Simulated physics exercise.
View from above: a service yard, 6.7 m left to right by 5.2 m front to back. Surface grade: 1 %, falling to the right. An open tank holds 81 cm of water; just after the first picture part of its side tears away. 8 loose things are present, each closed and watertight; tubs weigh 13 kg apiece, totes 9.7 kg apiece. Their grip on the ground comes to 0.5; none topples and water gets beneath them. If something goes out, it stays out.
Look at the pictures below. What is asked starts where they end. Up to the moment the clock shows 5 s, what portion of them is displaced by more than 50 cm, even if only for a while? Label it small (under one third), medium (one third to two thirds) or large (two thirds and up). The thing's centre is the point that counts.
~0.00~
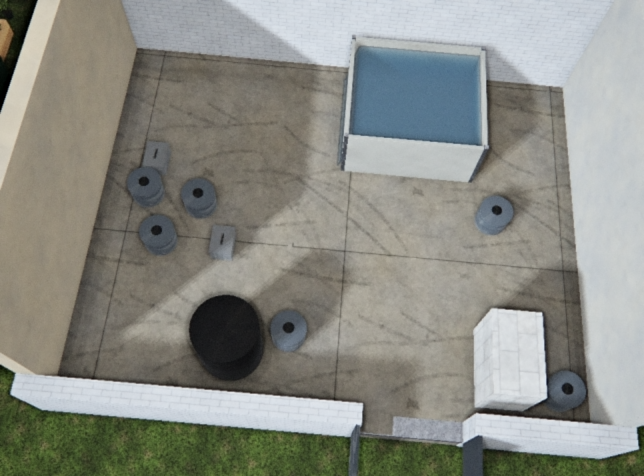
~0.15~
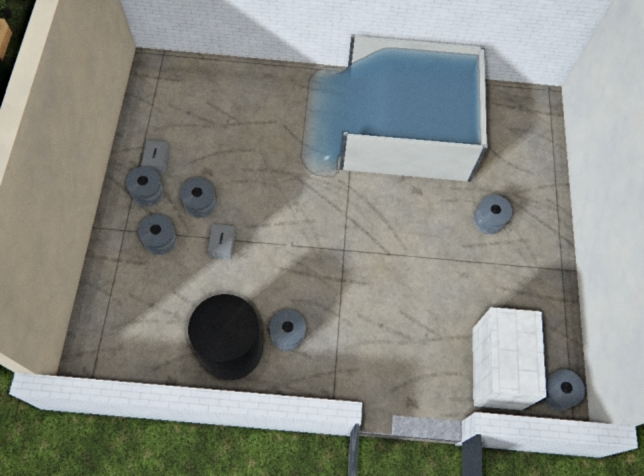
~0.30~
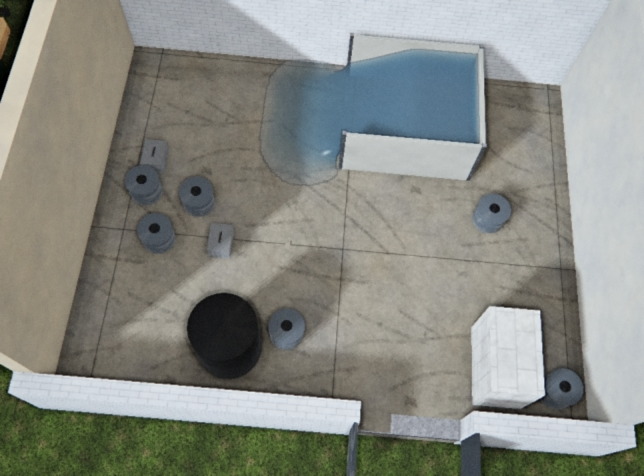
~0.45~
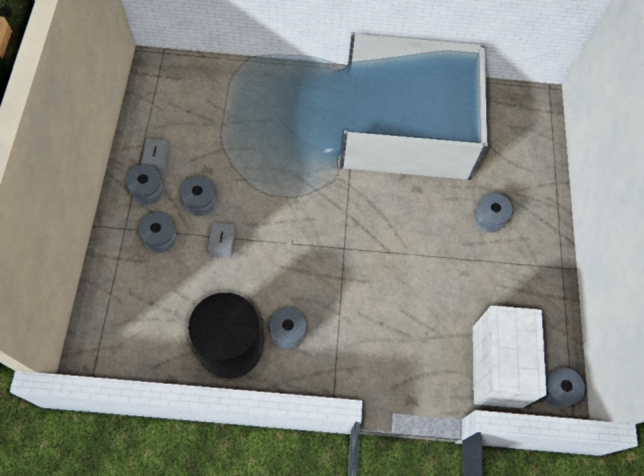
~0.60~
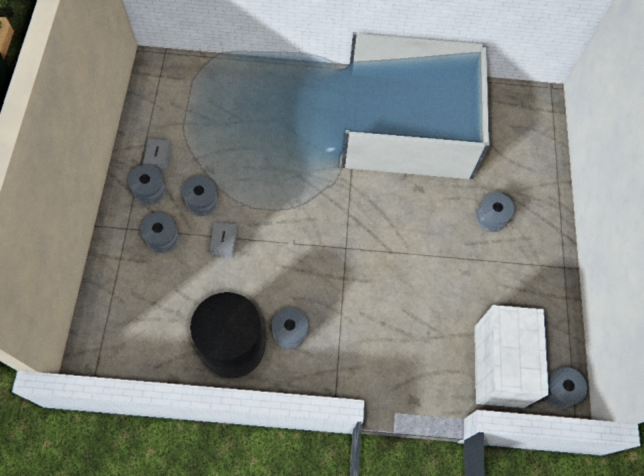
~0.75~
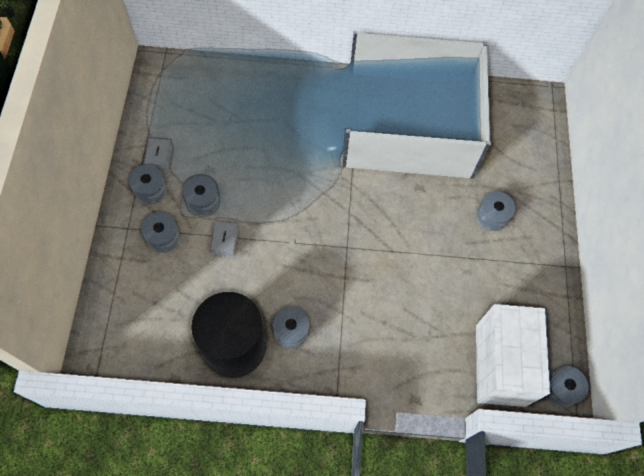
Large.
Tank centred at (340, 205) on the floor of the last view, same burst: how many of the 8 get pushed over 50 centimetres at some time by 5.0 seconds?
Result: 5.
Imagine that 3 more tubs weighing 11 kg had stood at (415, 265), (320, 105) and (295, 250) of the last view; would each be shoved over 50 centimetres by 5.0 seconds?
Well, in turn they are below that, above that and above that.
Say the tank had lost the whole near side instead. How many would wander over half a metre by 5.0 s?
The count would be 3.
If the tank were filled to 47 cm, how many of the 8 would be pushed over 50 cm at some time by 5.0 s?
Then 5.
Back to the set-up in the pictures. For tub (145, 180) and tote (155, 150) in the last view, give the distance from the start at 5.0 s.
Shifts in order: 250 cm; 200 cm.
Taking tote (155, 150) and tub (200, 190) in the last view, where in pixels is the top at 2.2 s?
I'd say close to (96, 222) and close to (124, 226).
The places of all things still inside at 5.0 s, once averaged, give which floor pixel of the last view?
Mean position approx. (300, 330).
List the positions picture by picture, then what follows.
The first picture shows a tote at (156, 154), on the bottom; a tub at (288, 328), on the bottom; water covers 2.8 m2; 0 of 8 have shifted.
The second picture shows a tote at (154, 153) rests on the ground; a tub at (287, 327), on the bottom; water covers 3.9 m2; 0 of 8 have shifted.
The third picture shows a tote at (153, 152) rests on the ground; a tub at (286, 326), on the bottom; water covers 5.2 m2; 0 of 8 have shifted.
The fourth picture shows a tote at (155, 152), on the bottom; a tub at (288, 325) rests on the ground; 6.6 m2 under water; 0 of 8 have shifted.
The fifth picture shows a tote at (156, 152) rests on the ground; a tub at (290, 325) rests on the ground; 8.2 m2 under water; 0 of 8 have shifted.
The sixth picture shows a tote at (157, 151), on the bottom; a tub at (291, 324), on the bottom; water covers 9.8 m2; 0 of 8 have shifted.
After 1.1 s 0 of 8 are over 50 cm from their spots; 0 afloat.
After 2.2 s 4 of 8 are over 50 cm from their spots; 3 afloat.
After 3.5 s 5 of 8 are over 50 cm from their spots; 5 afloat.
After 5.0 s 6 of 8 are over 50 cm from their spots, and 6 have been at some point; 5 afloat.
